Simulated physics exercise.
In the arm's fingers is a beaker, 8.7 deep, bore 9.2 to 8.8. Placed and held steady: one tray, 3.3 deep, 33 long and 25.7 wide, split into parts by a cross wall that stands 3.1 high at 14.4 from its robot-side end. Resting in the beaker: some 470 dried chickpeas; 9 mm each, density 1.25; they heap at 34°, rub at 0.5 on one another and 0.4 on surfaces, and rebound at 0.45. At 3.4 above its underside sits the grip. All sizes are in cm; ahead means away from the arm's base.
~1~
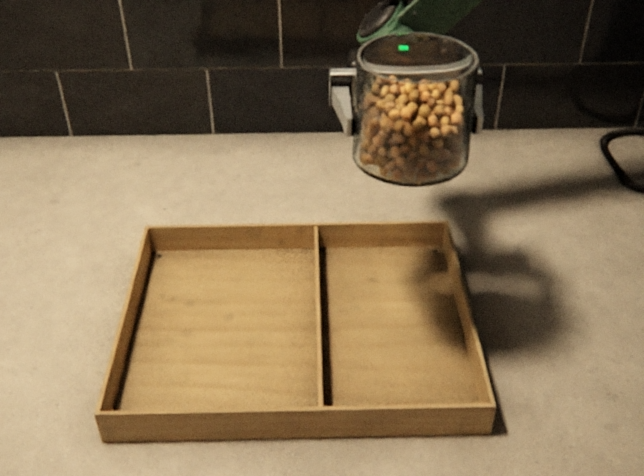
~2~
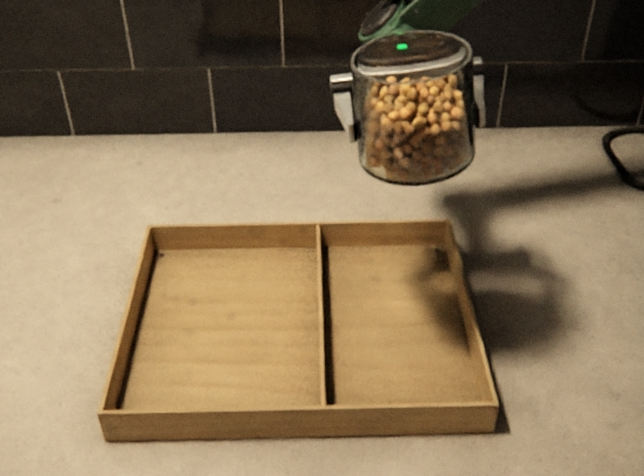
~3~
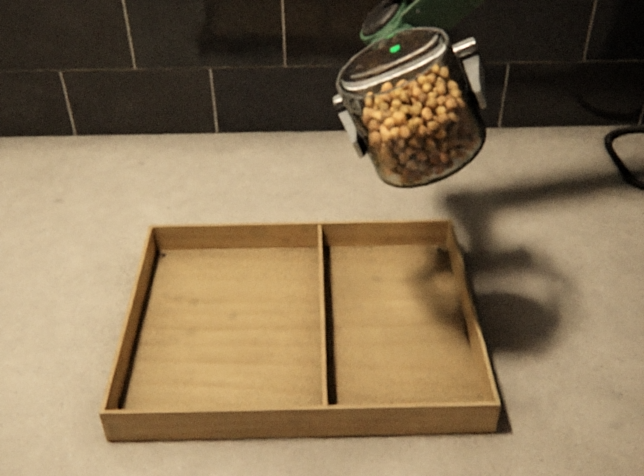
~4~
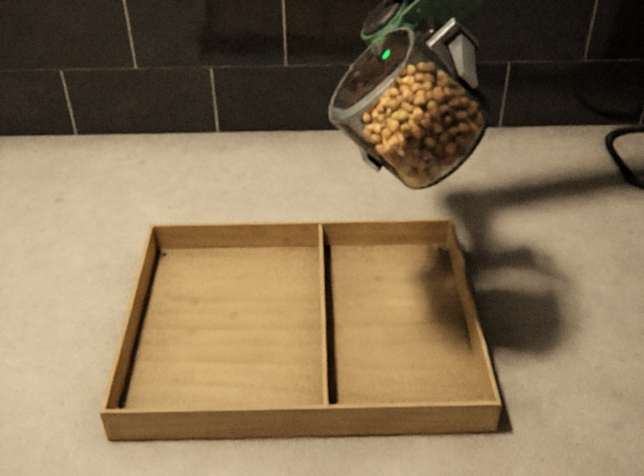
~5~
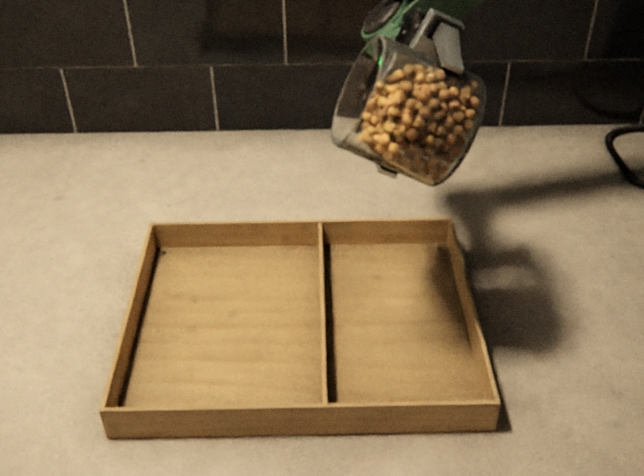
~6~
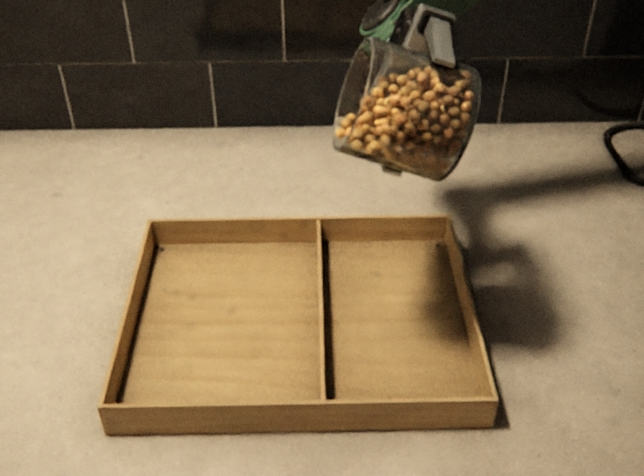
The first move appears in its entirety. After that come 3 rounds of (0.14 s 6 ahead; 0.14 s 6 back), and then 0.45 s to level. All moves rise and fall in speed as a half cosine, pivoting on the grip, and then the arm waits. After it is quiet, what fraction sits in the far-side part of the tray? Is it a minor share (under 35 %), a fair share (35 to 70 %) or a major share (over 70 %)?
It is a fair share.
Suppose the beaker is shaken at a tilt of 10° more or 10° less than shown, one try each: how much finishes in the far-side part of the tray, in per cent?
80 and 30 percent.
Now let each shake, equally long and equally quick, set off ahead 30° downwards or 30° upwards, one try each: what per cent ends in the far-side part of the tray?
25 and 75 %.
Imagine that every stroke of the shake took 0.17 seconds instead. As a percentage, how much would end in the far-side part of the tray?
It would be some 40 %.
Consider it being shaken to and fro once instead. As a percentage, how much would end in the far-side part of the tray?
It would come to around 35 %.
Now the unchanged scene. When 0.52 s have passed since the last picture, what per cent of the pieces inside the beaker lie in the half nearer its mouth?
Mouth half: Close to 70 per cent.
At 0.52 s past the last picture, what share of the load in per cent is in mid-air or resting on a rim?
About 8 %.
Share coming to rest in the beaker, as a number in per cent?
Near 35 in a hundred.
Then, 0.52 s on, tilted 71° forward, highest piece 25 above the table; 269 in the beaker, 151 in the far-side part, 15 in the robot-side part, 37 in flight or on a rim.
Then, 1.03 s on, tilted 44° forward, highest piece 25 above the table; 269 in the far-side part, 156 in the beaker, 44 in the robot-side part, 1 on the table or floor, 2 in flight or on a rim.
Then, 1.49 s on, level, highest piece 25 above the table; 271 in the far-side part, 156 in the beaker, 44 in the robot-side part, 1 on the table or floor.
Then, 2.54 s on, level, highest piece 25 above the table; 271 in the far-side part, 156 in the beaker, 44 in the robot-side part, 1 on the table or floor.
In the end, 271 in the far-side part, 156 in the beaker, 44 in the robot-side part, 1 on the table or floor. That is 57 % in the far-side part of the tray.
